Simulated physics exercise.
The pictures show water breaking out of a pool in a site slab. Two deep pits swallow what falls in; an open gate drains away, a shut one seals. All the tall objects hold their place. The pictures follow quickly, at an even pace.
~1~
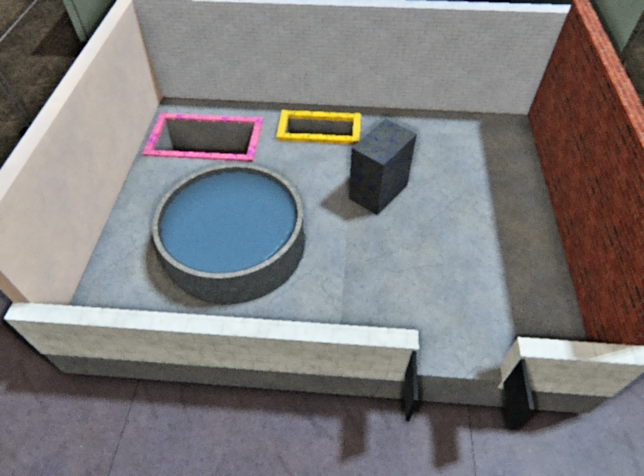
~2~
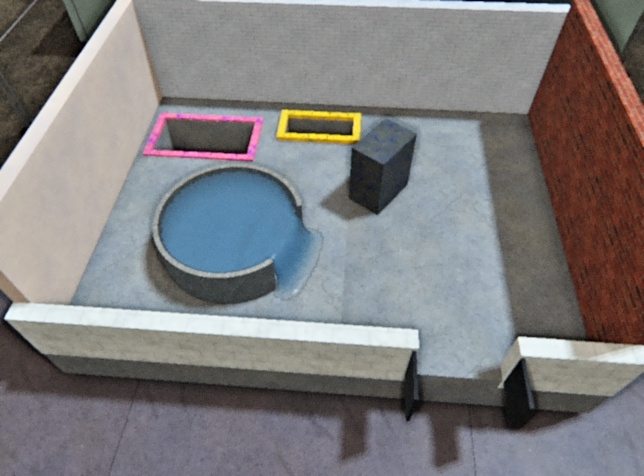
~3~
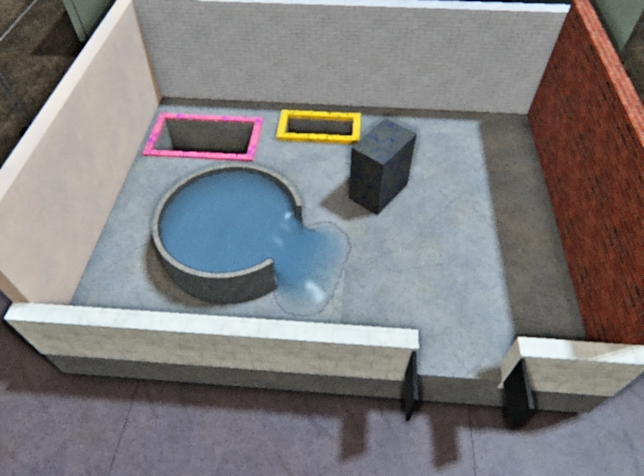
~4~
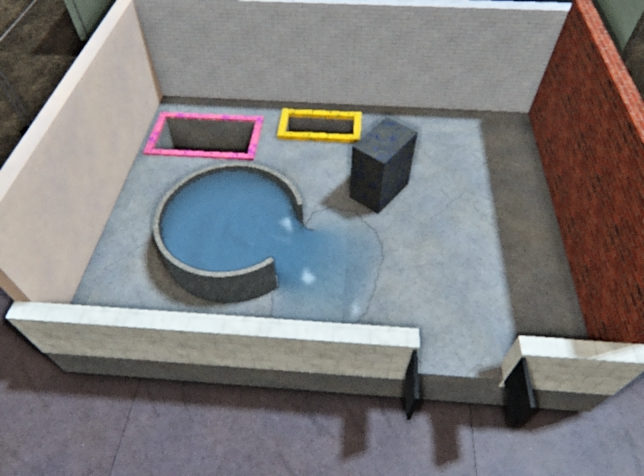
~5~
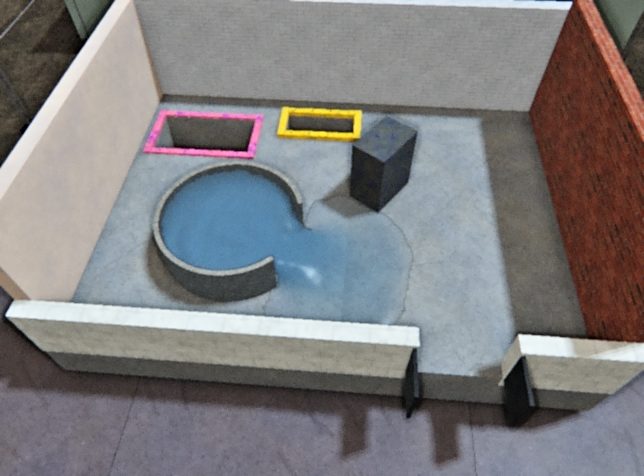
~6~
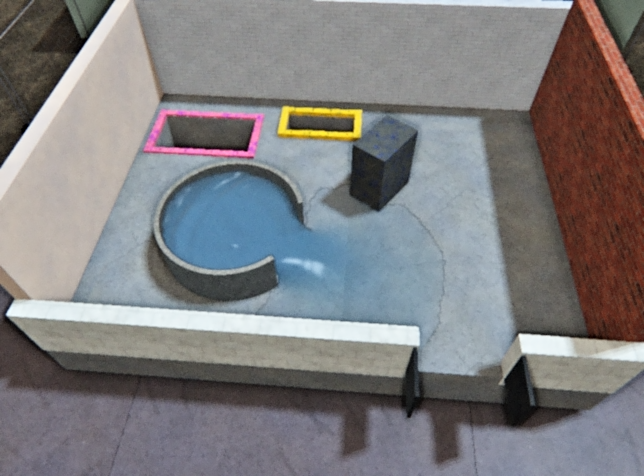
Water breaks through the right side of a round grey pool on a pale walled slab, seen from above at an angle by a still camera. A pink-edged pit and a yellow-edged pit lie behind the pool, with a dark block to the right and a red wall beyond. The water pours through the gap and spreads rightward in a widening, thinning sheet.
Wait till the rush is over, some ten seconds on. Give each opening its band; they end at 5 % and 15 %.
One by one: The gate takes above 15 %; the yellow pit takes not even 5 %; the pink pit takes not even 5 %.
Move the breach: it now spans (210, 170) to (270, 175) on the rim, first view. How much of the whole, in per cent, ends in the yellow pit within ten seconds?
Parts in a hundred: Yellow 12.
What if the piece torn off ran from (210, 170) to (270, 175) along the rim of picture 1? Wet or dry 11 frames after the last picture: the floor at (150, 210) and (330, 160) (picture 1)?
One after the other: No water, wet.
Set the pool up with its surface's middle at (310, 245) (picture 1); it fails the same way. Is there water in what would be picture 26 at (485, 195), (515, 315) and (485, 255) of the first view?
As listed: Covered, covered, covered.
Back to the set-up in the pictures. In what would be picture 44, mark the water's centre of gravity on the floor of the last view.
Around (409, 224).
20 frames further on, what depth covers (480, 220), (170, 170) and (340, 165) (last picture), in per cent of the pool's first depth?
Roughly 6, 0 and 0 per cent, in turn.
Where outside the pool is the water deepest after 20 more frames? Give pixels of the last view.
Near (583, 354).
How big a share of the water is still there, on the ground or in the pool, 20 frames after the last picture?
Some 94 per cent.
A moment on, water covers 35 % of the floor; the gate 1 %, the yellow pit 0 %, the pink pit 0 %.
Next, water covers 40 % of the floor; the gate 3 %, the yellow pit 0 %, the pink pit 0 %.
Then, water covers 45 % of the floor; the gate 7 %, the yellow pit 0 %, the pink pit 0 %.
Later, water covers 65 % of the floor; the gate 12 %, the yellow pit 0 %, the pink pit 0 %.
In the end, water covers 80 % of the floor; the gate 20 %, the yellow pit 0 %, the pink pit 0 %.
